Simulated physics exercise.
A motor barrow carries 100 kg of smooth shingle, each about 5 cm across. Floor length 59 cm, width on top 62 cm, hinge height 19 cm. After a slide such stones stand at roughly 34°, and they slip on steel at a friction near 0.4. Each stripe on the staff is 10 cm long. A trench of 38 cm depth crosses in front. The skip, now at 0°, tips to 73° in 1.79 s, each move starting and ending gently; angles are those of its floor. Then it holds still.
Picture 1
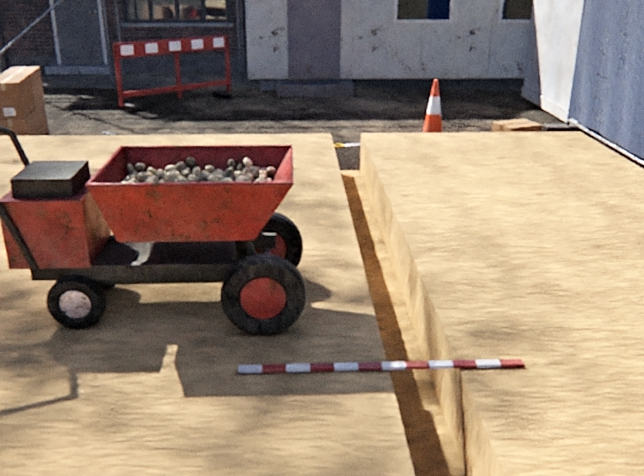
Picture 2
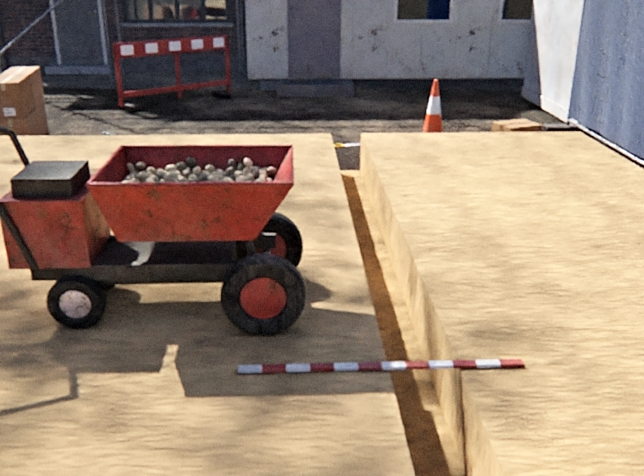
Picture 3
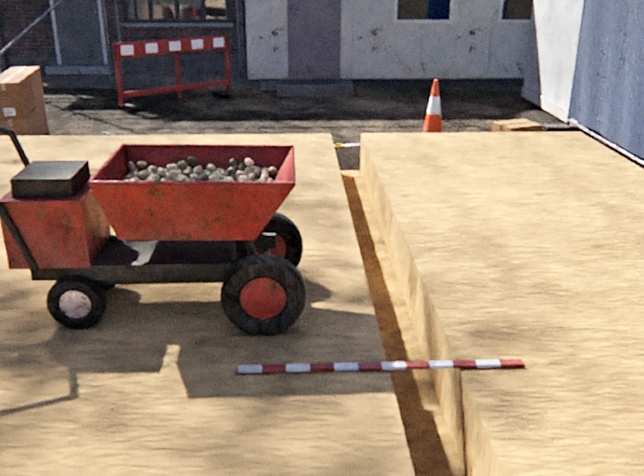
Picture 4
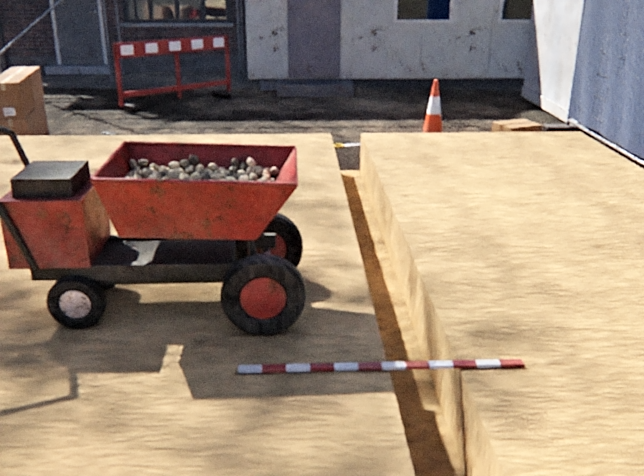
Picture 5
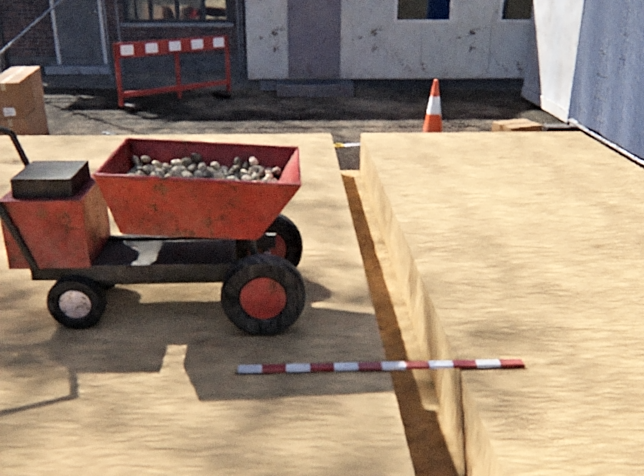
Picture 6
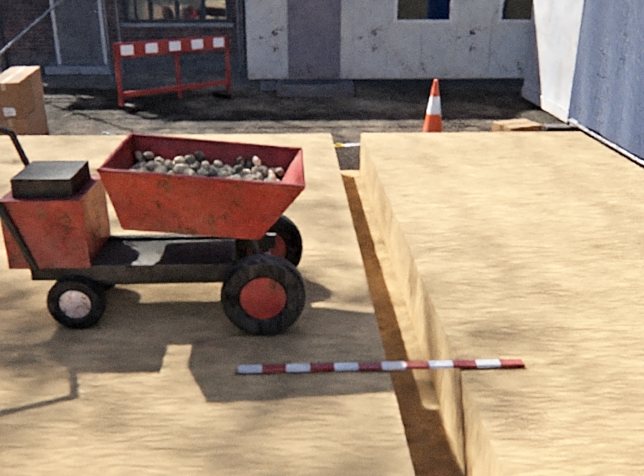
In a sunlit yard, a red motor barrow's skip of smooth stones tilts slightly to the right.
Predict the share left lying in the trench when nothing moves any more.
Some 86 per cent of it.
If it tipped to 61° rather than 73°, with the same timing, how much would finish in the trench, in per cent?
Then about 70 per cent.
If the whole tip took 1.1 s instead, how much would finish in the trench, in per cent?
It would be near 70 per cent.
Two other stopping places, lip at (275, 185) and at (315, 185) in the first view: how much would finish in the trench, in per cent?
First some 100, then 55 per cent.
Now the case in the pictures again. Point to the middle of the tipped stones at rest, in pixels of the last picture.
Near (408, 351).
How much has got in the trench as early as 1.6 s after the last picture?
About 50 per cent by then.
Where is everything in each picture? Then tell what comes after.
In the first frame, lip at (293, 184), floor tilted 0°, highest stones at (221, 169).
In the second frame, lip at (293, 184), floor tilted 0°, highest stones at (206, 168).
In the third frame, the skip is at 1°, its lip at (295, 184); the top of the load is at (183, 167).
In the fourth frame, the skip is at 2°, its lip at (297, 185); the top of the load is at (174, 167).
In the fifth frame, the skip is at 4°, its lip at (300, 186); the top of the load is at (165, 165).
In the sixth frame, the skip is at 5°, its lip at (305, 187); the top of the load is at (164, 162).
Then, 1.0 s after the last picture the floor is at 61°, 98 % in the skip, 2 % in the trench; the foremost stones are at (402, 256).
Then, 1.6 s after the last picture the floor is at 73°, 38 % in the skip, 50 % in the trench, 12 % past the trench; the foremost stones are at (509, 307).
Then, 1.9 s after the last picture the floor is at 73°, 16 % in the skip, 70 % in the trench, 14 % past the trench; the foremost stones are at (552, 308).
Then, 3.9 s after the last picture the floor is at 73°, 0 % in the skip, 86 % in the trench, 14 % past the trench; the foremost stones are at (560, 309).
